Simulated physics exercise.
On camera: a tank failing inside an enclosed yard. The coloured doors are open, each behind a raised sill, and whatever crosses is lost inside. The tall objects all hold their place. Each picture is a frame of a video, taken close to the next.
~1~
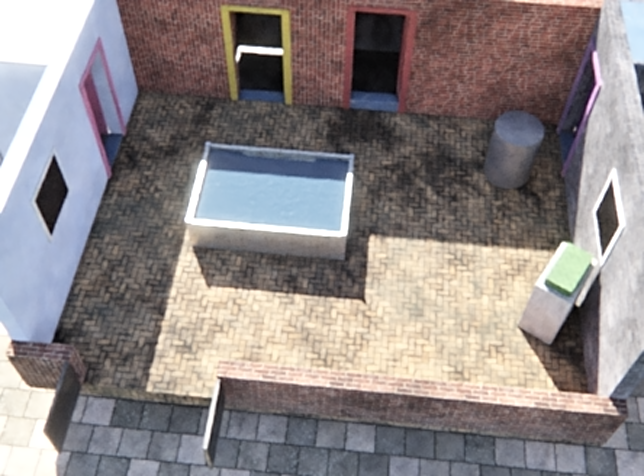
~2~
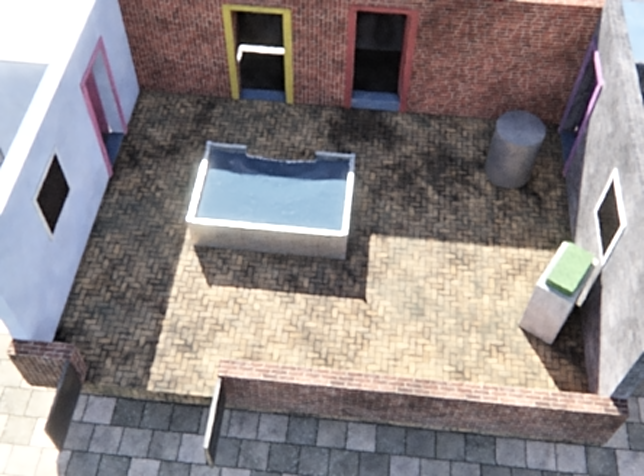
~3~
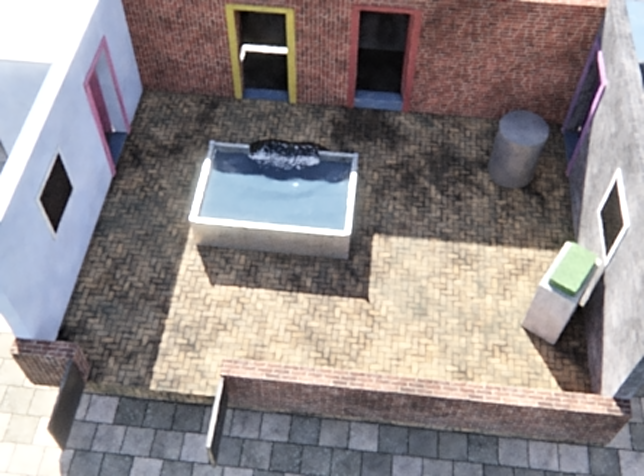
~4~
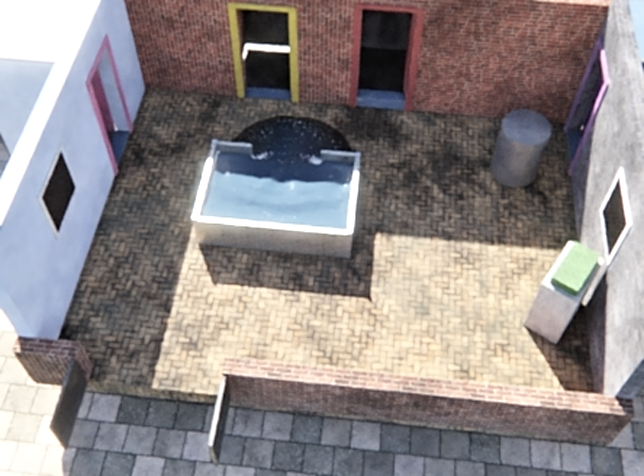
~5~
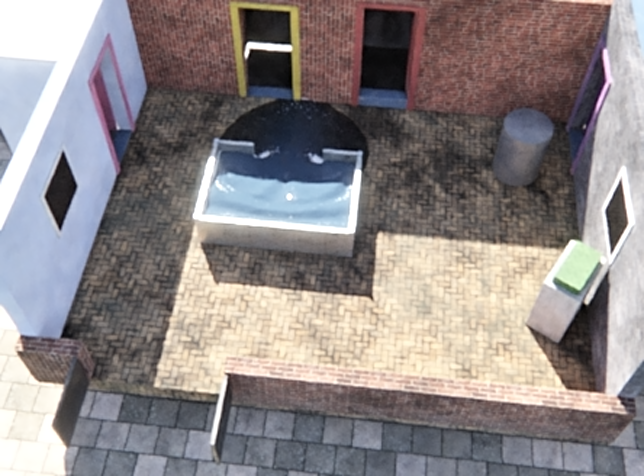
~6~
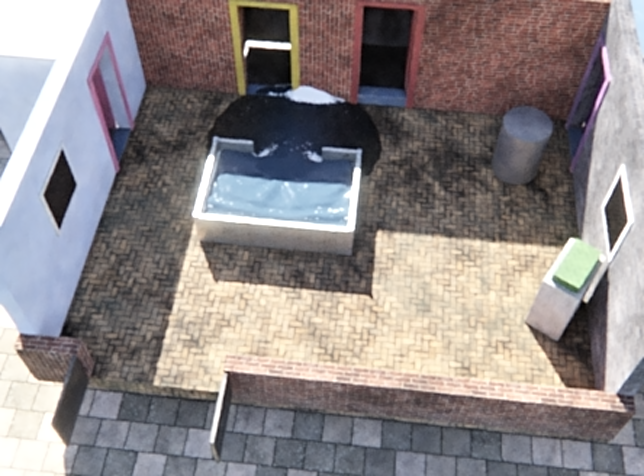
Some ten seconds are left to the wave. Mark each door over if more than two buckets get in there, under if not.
Purple door - over; yellow door - over; red door - under; pink door - under.
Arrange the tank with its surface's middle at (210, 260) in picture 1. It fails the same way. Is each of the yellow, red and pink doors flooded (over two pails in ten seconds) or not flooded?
One by one: The yellow door goes over; the red door lets less in; the pink door is over.
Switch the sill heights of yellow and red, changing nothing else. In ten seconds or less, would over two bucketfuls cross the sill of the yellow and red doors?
I reckon yellow crosses the line and red crosses the line.
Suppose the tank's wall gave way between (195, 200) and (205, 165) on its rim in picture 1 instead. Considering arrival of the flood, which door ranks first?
Answer - the door marked pink.
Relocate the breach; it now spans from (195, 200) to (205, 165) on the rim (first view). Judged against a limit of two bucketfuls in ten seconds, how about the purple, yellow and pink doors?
Purple: Under the line; yellow: Under the line; pink: Over the line.
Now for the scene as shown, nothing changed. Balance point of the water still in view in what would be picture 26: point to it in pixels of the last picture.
My pick is pixel (306, 166).
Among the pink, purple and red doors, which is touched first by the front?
My pick for first is the door marked red.
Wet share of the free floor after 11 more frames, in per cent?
Around 20 percent.
A moment on, water covers 10 % of the floor; the purple door not reached, the yellow door far over two buckets in, the red door wet at the sill, nothing in, the pink door not reached.
Next, water covers 20 % of the floor; the purple door not reached, the yellow door far over two buckets in, the red door wet at the sill, nothing in, the pink door not reached.
Then, water covers 30 % of the floor; the purple door over two buckets in, the yellow door far over two buckets in, the red door wet at the sill, nothing in, the pink door wet at the sill, nothing in.
Later, water covers 55 % of the floor; the purple door far over two buckets in, the yellow door far over two buckets in, the red door wet at the sill, nothing in, the pink door under two buckets in.
In the end, water covers 80 % of the floor; the purple door far over two buckets in, the yellow door far over two buckets in, the red door wet at the sill, nothing in, the pink door under two buckets in.
